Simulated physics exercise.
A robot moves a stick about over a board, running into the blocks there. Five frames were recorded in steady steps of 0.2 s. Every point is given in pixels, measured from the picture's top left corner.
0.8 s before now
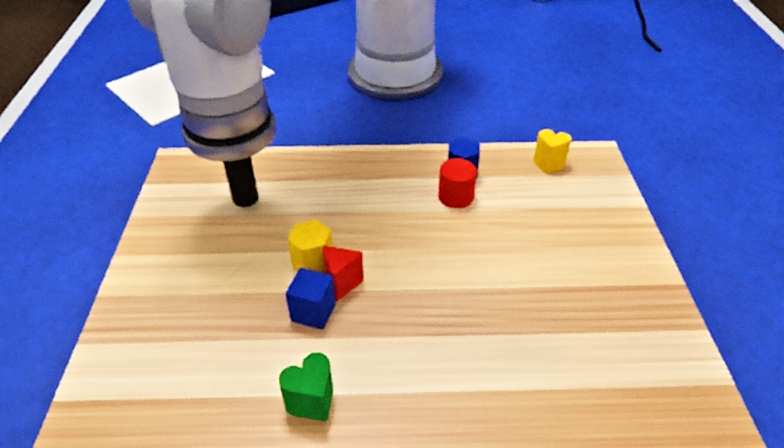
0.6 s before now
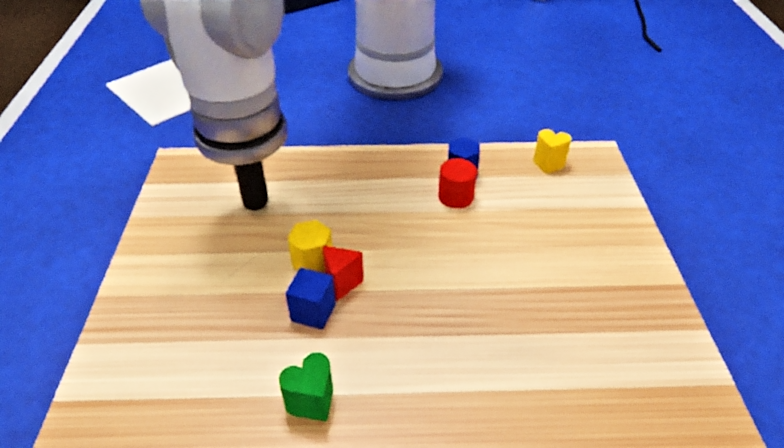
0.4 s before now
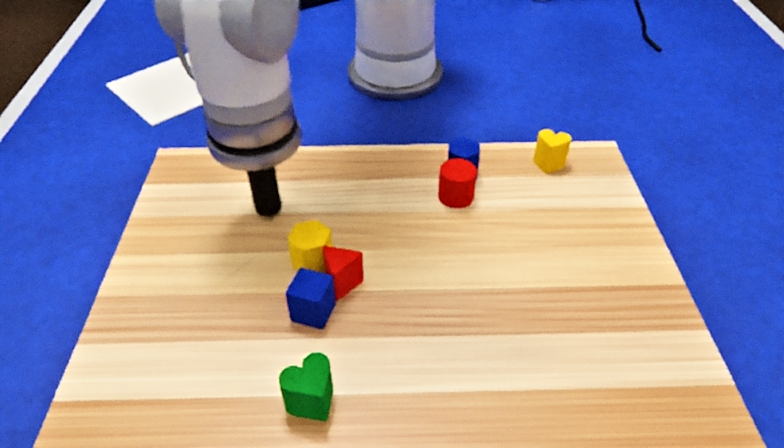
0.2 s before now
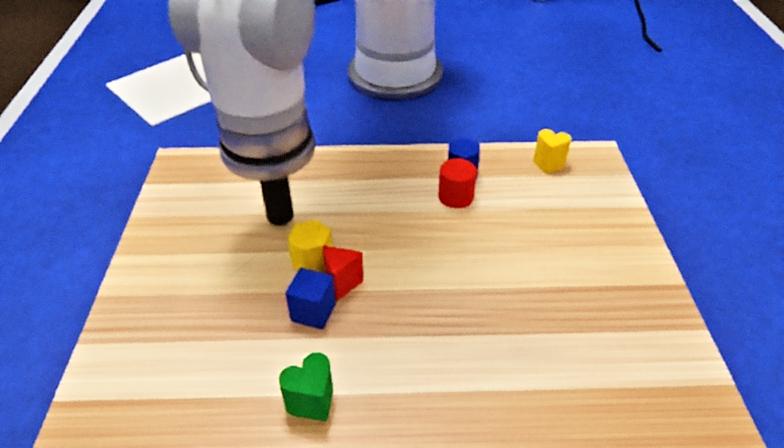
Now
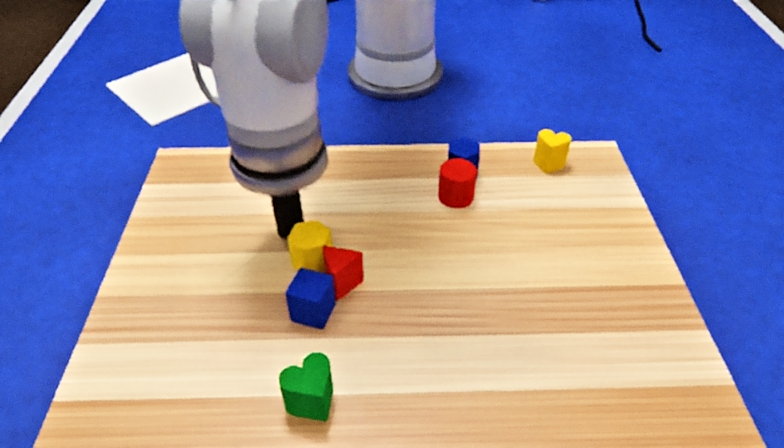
Robot arm moving a black stick a short way right and nearer across a wooden board, up beside a yellow block.
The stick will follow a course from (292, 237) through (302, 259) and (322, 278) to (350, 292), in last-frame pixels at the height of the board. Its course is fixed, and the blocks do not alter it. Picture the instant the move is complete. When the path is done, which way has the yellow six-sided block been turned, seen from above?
Viewed from above, counterclockwise.
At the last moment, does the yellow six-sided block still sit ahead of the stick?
My answer is yes.
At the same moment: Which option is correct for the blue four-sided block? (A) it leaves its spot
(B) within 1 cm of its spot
Option B.
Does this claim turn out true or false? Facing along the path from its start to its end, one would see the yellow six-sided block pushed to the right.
That claim is false.
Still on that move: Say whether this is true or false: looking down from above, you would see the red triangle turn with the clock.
That statement is accurate.
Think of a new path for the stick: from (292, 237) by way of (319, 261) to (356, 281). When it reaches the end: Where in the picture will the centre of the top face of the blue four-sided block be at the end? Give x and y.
Final place: (306, 302).
What follows on the original path. One third of the way, stick at (301, 252); yellow six-sided block at (322, 248), turned 25° anticlockwise; red triangle at (356, 267).
Two thirds of the way, stick at (321, 271); yellow six-sided block at (350, 261), turned 55° anticlockwise; red triangle at (379, 277), turned 40° clockwise.
At the end, stick at (349, 285); blue four-sided block not moved; yellow six-sided block at (381, 276), turned 55° anticlockwise; red triangle at (411, 291), turned 40° clockwise.
